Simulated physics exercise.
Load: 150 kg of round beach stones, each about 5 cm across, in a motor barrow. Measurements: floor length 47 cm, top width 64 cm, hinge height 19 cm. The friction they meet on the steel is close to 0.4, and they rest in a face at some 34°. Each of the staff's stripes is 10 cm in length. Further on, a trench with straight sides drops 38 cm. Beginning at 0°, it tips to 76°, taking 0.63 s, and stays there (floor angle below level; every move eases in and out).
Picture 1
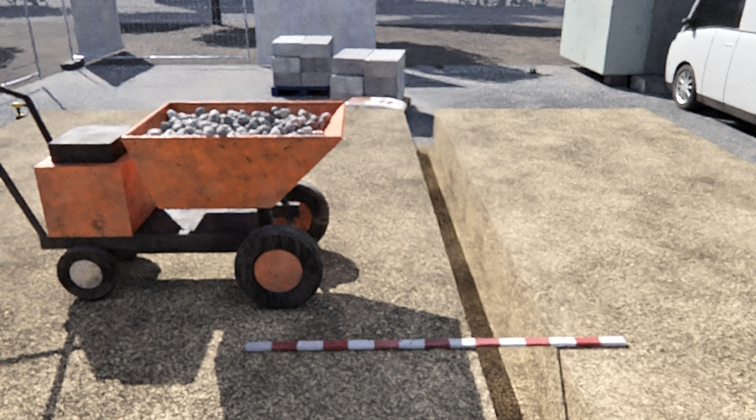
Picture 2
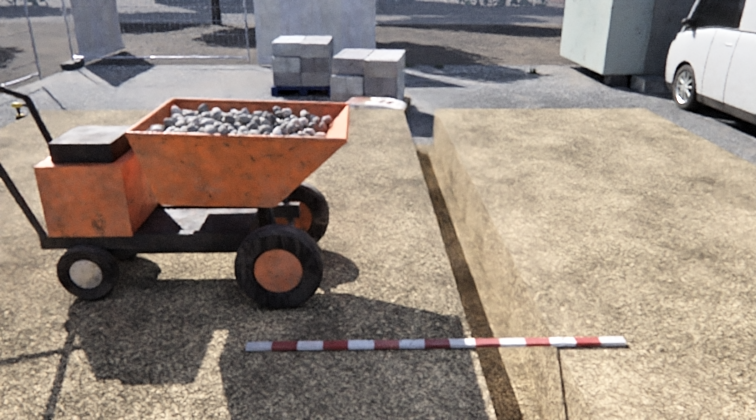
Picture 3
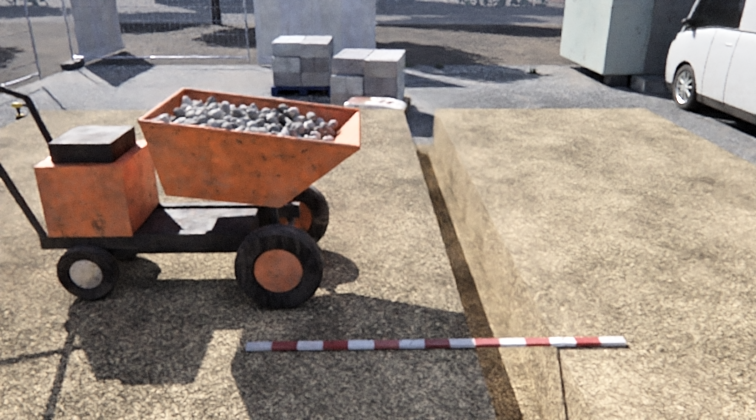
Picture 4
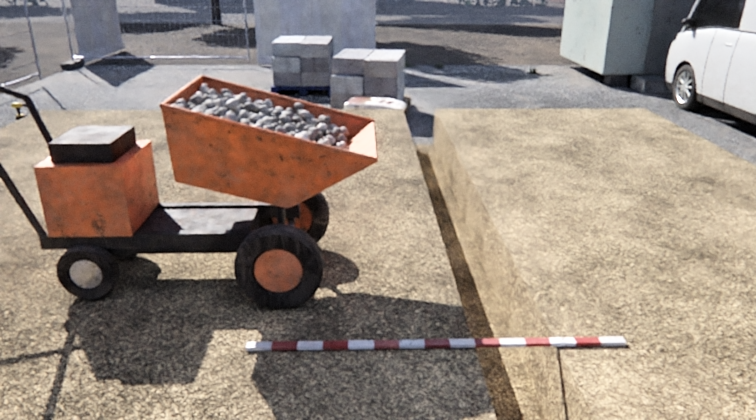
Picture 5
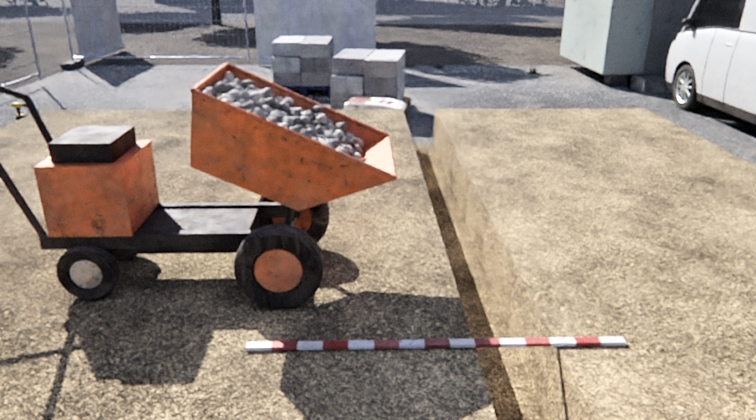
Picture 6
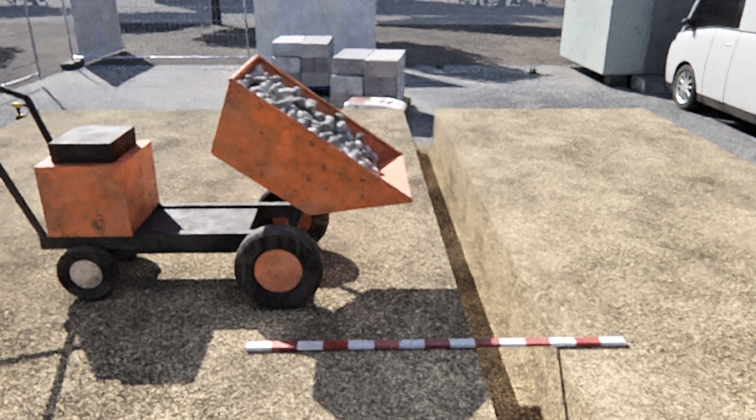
An orange motor barrow with black-tyred wheels, its skip heaped with grey stones, stands at left on sandy ground, seen from its side and slightly above. A straight-sided trench runs to its right, with a red-and-white staff lying across, pale blocks behind and a white vehicle at upper right. The skip tilts steadily towards the trench, its left end rising, while the barrow and camera stay still.
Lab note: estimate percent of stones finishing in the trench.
Approx. 74 %.
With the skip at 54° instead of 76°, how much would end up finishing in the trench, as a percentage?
In that case around 70 percent.
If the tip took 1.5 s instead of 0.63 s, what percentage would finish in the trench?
Probably about 75 in a hundred.
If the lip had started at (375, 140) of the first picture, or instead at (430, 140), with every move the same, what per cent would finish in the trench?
Roughly 95 in a hundred from the first, 40 in a hundred from the second.
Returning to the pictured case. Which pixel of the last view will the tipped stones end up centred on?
Roughly (482, 323), I'd say.
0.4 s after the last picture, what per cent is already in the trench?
Roughly 35% by that time.
Then, 0.2 s after the last picture the floor is at 64°, 100 % in the skip; the foremost stones are at (422, 223).
Then, 0.4 s after the last picture the floor is at 76°, 55 % in the skip, 10 % short of the trench, 35 % in the trench; the foremost stones are at (522, 293).
Then, 0.8 s after the last picture the floor is at 76°, 15 % in the skip, 12 % short of the trench, 68 % in the trench, 5 % past the trench; the foremost stones are at (666, 267).
Then, 2.7 s after the last picture the floor is at 76°, 10 % in the skip, 11 % short of the trench, 74 % in the trench, 5 % past the trench; the foremost stones are past the picture's edge.
